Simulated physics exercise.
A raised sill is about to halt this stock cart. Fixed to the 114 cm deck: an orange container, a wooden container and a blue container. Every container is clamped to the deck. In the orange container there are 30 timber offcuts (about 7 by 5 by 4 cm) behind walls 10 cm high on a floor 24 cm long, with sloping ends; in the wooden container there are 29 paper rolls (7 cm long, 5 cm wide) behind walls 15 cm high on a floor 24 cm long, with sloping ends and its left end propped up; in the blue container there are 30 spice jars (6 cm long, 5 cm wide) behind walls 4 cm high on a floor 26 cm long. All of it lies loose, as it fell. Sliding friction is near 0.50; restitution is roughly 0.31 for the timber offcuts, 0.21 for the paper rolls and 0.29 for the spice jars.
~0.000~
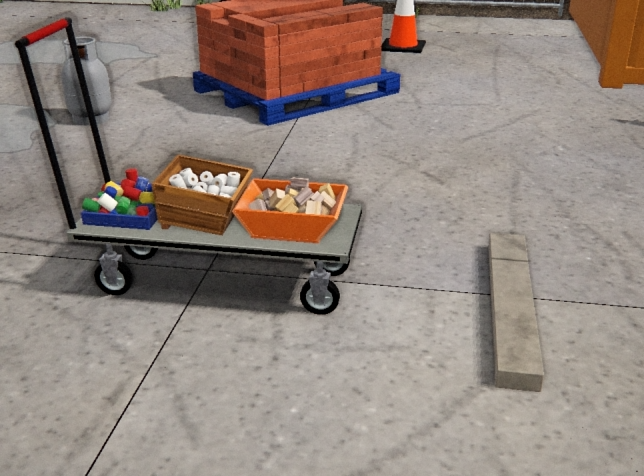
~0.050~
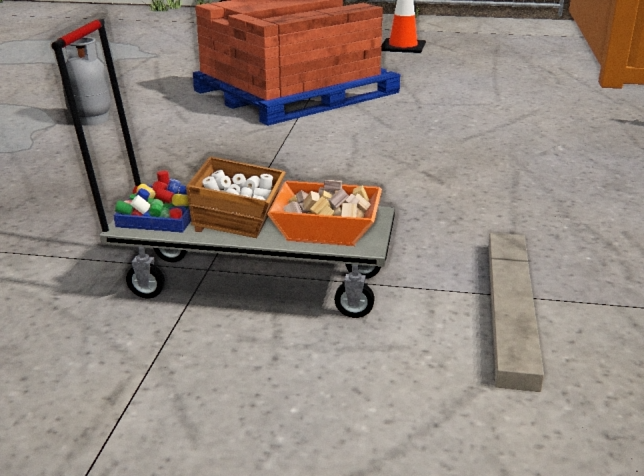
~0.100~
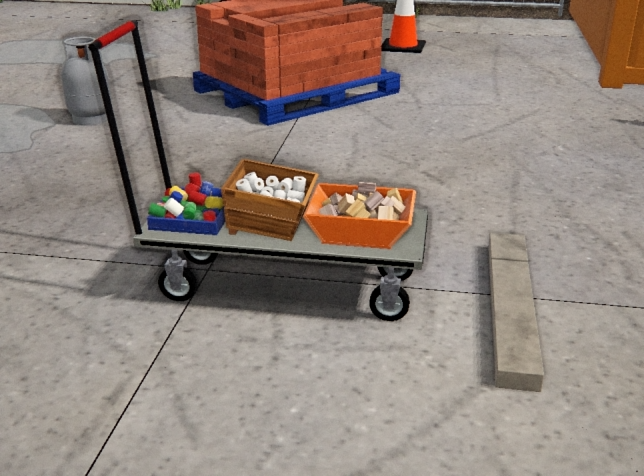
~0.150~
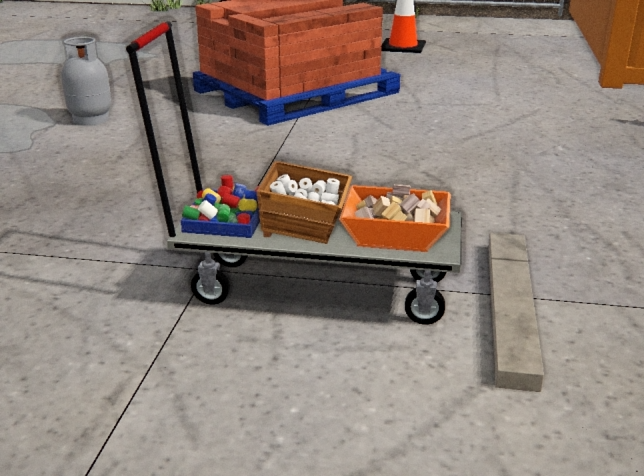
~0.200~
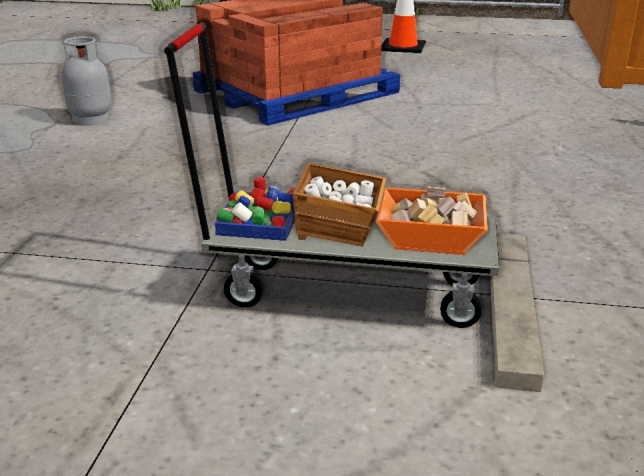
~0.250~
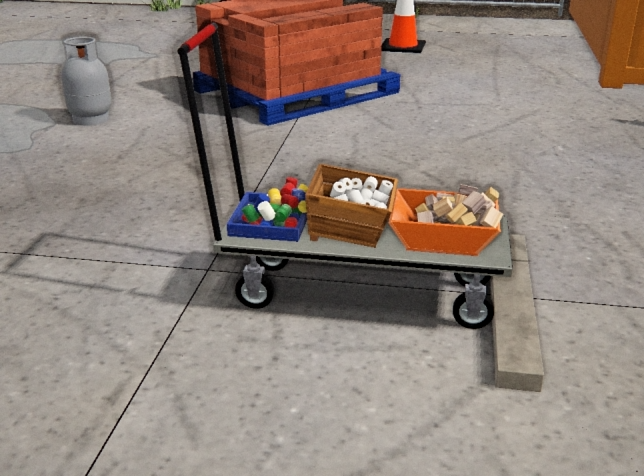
Concrete yard with a flatbed cart rolling right up to a low sill, loose contents of its three open containers shifting rightward.
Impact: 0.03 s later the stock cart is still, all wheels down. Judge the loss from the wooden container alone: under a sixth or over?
The wooden container loses fewer than one in six of its paper rolls.
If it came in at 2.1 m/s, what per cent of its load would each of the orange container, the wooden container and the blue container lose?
In that case orange container 10, wooden container 0, blue container 20 per cent.
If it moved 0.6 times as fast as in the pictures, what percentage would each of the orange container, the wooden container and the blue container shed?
In that case orange container 10, wooden container 0, blue container 20 per cent.
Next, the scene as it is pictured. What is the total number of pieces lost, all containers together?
Roughly 20 in all.
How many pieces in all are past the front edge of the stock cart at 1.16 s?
Roughly 10.
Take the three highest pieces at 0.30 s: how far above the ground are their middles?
About 52 cm.
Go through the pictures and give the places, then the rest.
In the first frame (each is followed by its nearest rim corner in this view), wooden container, (231, 199); orange container, (335, 217); 61 cm short of the stop; none out.
Wooden container, (266, 201); orange container, (371, 219); 47 cm short of the stop, in the second frame.
Wooden container, (302, 204); orange container, (408, 222); 33 cm short of the stop, in the third frame.
Wooden container, (339, 206); orange container, (446, 225); 19 cm short of the stop, in the fourth frame.
Wooden container, (376, 209); orange container, (484, 228); 5 cm short of the stop, in the fifth frame.
Wooden container, (388, 210); orange container, (498, 229); stopped; 3 out, in the sixth frame.
After 0.30 s, orange container 29 in, 1 out, wooden container 29 in, 0 out and blue container 27 in, 3 out.
After 0.42 s, orange container 24 in, 6 out, wooden container 29 in, 0 out and blue container 24 in, 6 out.
After 0.65 s, orange container 20 in, 10 out, wooden container 29 in, 0 out and blue container 21 in, 9 out.
Outcome (at 1.16 s), orange container 20 in, 10 out, wooden container 29 in, 0 out and blue container 21 in, 9 out. Asked share, 0 of 29, 0 per cent.
